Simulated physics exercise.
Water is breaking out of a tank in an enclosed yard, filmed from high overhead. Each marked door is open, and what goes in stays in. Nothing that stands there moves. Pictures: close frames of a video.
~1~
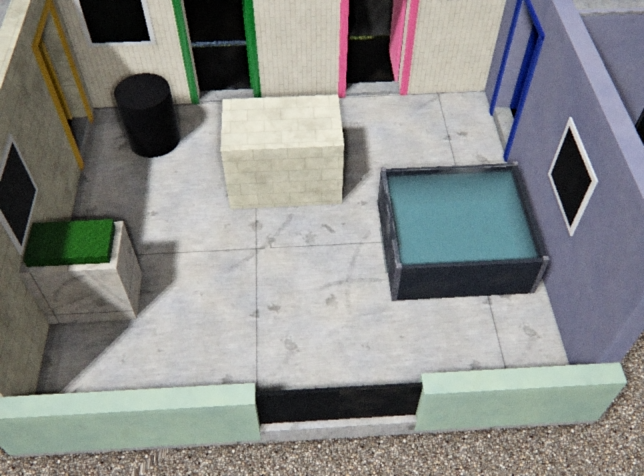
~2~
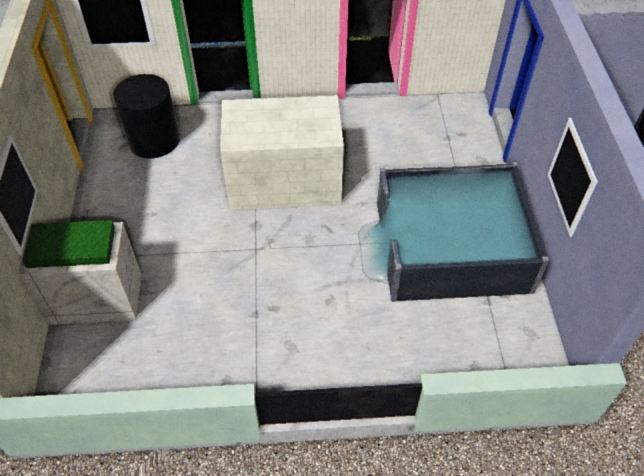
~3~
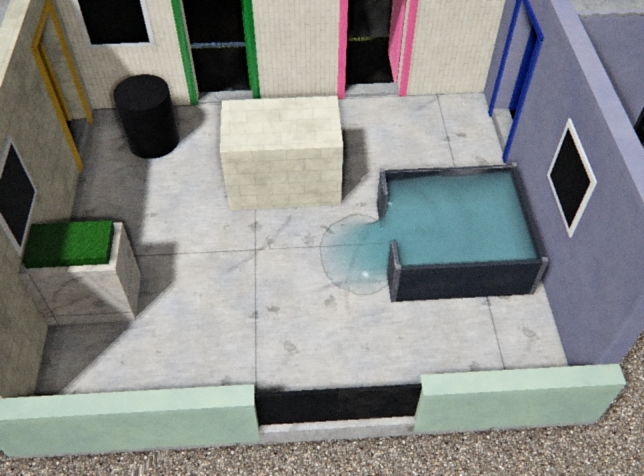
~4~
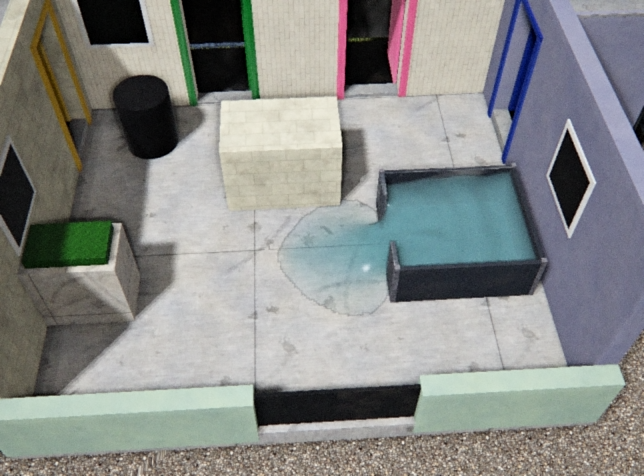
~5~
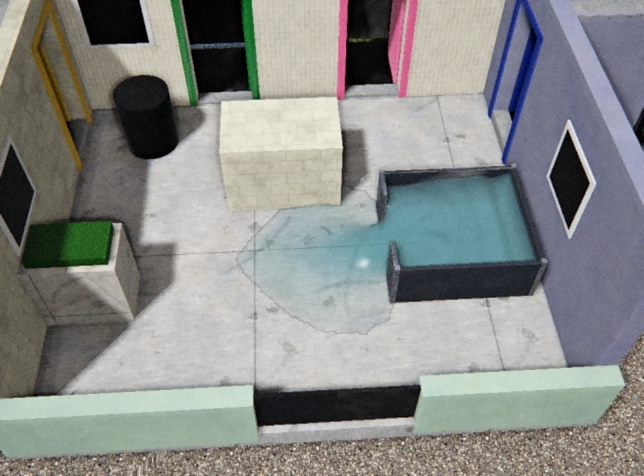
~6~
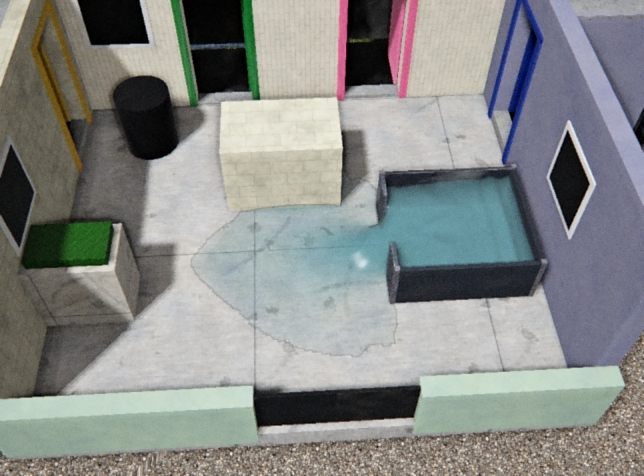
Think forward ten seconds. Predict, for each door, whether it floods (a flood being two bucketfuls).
One by one: Pink door: Not too much gets in there; blue door: Not too much gets in there; green door: Not too much gets in there; yellow door: Not too much gets in there.
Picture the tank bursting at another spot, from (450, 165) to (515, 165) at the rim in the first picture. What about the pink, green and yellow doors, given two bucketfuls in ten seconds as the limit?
Pink: Over the line; green: Over the line; yellow: Under the line.
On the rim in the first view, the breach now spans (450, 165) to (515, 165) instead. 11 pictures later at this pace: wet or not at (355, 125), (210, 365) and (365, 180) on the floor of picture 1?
Taken in turn they're swamped, unwetted and unwetted.
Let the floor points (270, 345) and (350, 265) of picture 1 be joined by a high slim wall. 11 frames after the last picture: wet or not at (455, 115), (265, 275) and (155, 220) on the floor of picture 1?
Point by point: First not reached, second submerged, third submerged.
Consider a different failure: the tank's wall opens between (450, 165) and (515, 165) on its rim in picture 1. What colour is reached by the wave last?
My pick: The one in yellow.
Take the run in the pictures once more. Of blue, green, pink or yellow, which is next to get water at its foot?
That is the yellow one.
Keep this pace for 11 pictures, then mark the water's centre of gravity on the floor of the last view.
Around pixel (327, 262) of the last picture.
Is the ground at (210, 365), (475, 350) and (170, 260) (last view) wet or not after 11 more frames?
Result, in the order given: Wetted / not wetted / wetted.
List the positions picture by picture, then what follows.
Still water in the open tank at (459, 217), in the first frame.
The front is at (377, 277), out from the gap at (389, 241), in the second frame.
Water pours out at (389, 242) and has run to (330, 265), in the third frame.
The front is at (284, 253), out from the gap at (388, 242), in the fourth frame.
Water pours out at (388, 242) and has run to (244, 259), in the fifth frame.
The front is at (200, 262), out from the gap at (388, 242), in the sixth frame.
A moment on, water covers 35 % of the floor; the pink door not reached, the blue door not reached, the green door not reached, the yellow door not reached.
Next, water covers 45 % of the floor; the pink door not reached, the blue door not reached, the green door not reached, the yellow door not reached.
Then, water covers 50 % of the floor; the pink door wet at the sill, nothing in, the blue door not reached, the green door not reached, the yellow door wet at the sill, nothing in.
Later, water covers 65 % of the floor; the pink door wet at the sill, nothing in, the blue door not reached, the green door wet at the sill, nothing in, the yellow door under two buckets in.
In the end, water covers 95 % of the floor; the pink door wet at the sill, nothing in, the blue door wet at the sill, nothing in, the green door wet at the sill, nothing in, the yellow door under two buckets in.
